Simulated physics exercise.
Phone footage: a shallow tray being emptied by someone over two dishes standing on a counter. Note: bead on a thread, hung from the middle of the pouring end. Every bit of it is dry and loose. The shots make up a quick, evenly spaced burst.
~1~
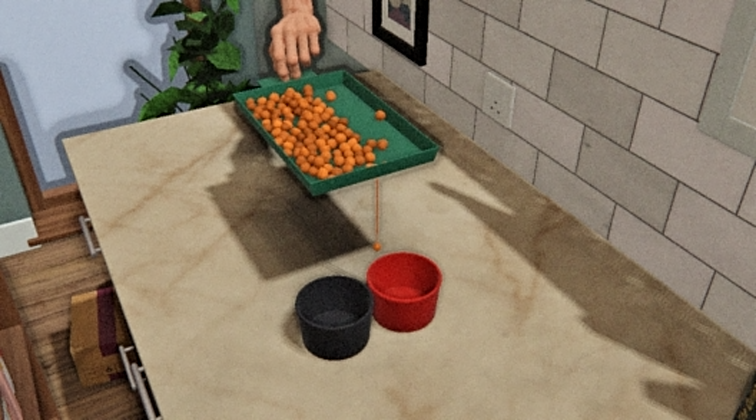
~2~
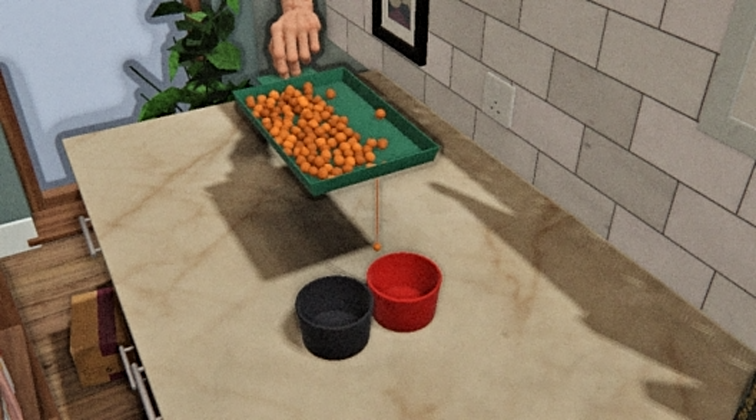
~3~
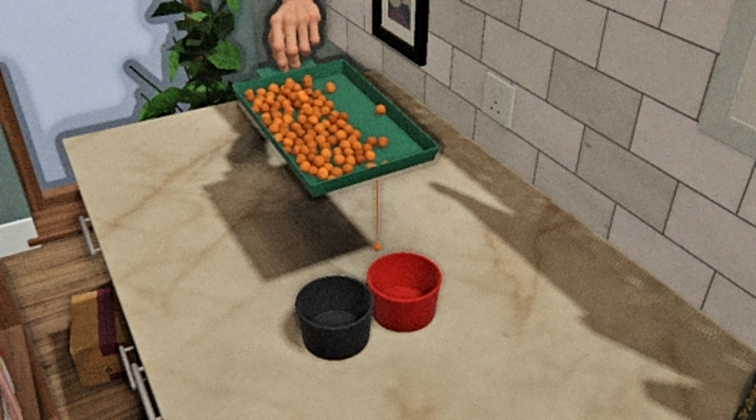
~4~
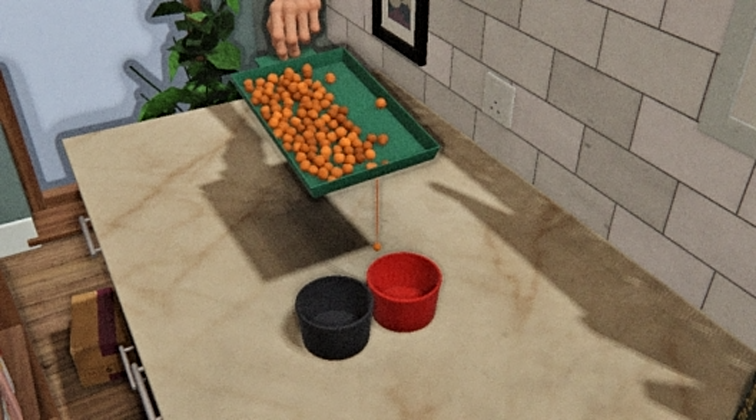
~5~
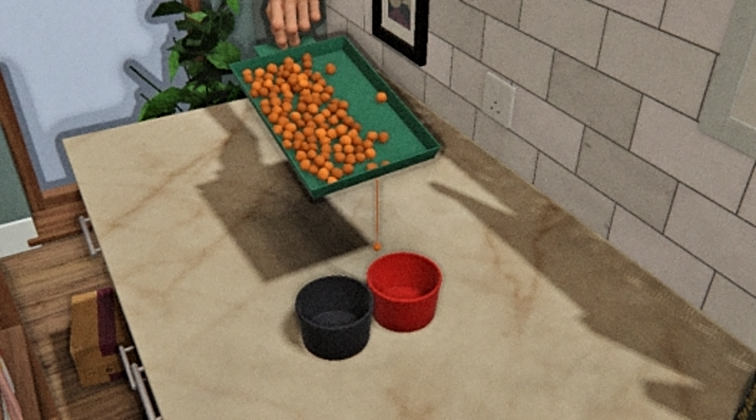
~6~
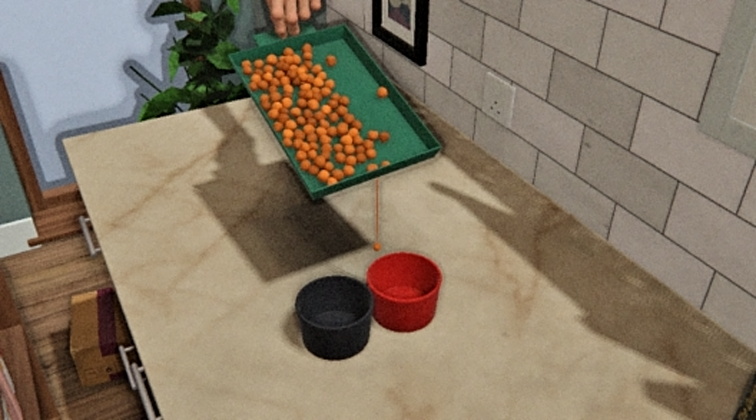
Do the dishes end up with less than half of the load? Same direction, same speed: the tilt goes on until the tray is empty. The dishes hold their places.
No. The bulk is caught.
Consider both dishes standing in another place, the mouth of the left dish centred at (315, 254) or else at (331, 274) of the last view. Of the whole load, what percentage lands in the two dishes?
You'd get near 0 per cent and afterwards near 40 per cent.
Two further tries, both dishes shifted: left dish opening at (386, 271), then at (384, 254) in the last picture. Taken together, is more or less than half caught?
Result - try one, below the halfway mark; try two, below the halfway mark.
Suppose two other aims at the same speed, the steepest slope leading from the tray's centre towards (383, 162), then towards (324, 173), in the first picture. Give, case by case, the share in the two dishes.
Respectively 40 % and 60 %.
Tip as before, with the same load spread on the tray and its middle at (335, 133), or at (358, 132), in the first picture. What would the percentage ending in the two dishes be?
The first start gives 70 percent and the second 70 percent.
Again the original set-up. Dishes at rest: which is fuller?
More ends in the left dish.
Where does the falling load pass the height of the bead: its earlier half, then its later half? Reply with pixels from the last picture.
Early half: (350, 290); late half: (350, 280).
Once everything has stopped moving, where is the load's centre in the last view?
Roughly at pixel (345, 324).
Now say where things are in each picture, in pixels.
The first frame shows corners of the pouring end at (313, 181) and (434, 146), level; middle of the load at (308, 133), coated peanuts; left dish at (352, 339); right dish at (422, 311); bead on its thread at (377, 247).
The second frame shows corners of the pouring end at (313, 181) and (434, 146), level; middle of the load at (308, 132).
The third frame shows corners of the pouring end at (313, 182) and (435, 146), tipped barely, lowest at the left corner; middle of the load at (307, 128).
The fourth frame shows corners of the pouring end at (313, 184) and (435, 146), tipped a little, lowest at the left corner; middle of the load at (307, 123).
The fifth frame shows corners of the pouring end at (314, 186) and (436, 145), tipped a little, lowest at the left corner; middle of the load at (307, 118).
The sixth frame shows corners of the pouring end at (314, 188) and (436, 145), tipped clearly, lowest at the left corner; middle of the load at (308, 115); left dish at (352, 339); right dish at (422, 311).
Soon after the last picture, tray tipped steeply; nearly all on the tray; a stray few in the air.
A little later, tray tipped past a quarter turn; most on the tray; a stray few in the left dish; a stray few in the right dish; a stray few outside both; about a quarter in the air.
Later still, tray tipped past a quarter turn; about two thirds in the left dish; about a quarter in the right dish; about a quarter outside both.
At rest, tray tipped past a quarter turn; about two thirds in the left dish; about a quarter in the right dish; about a quarter outside both.
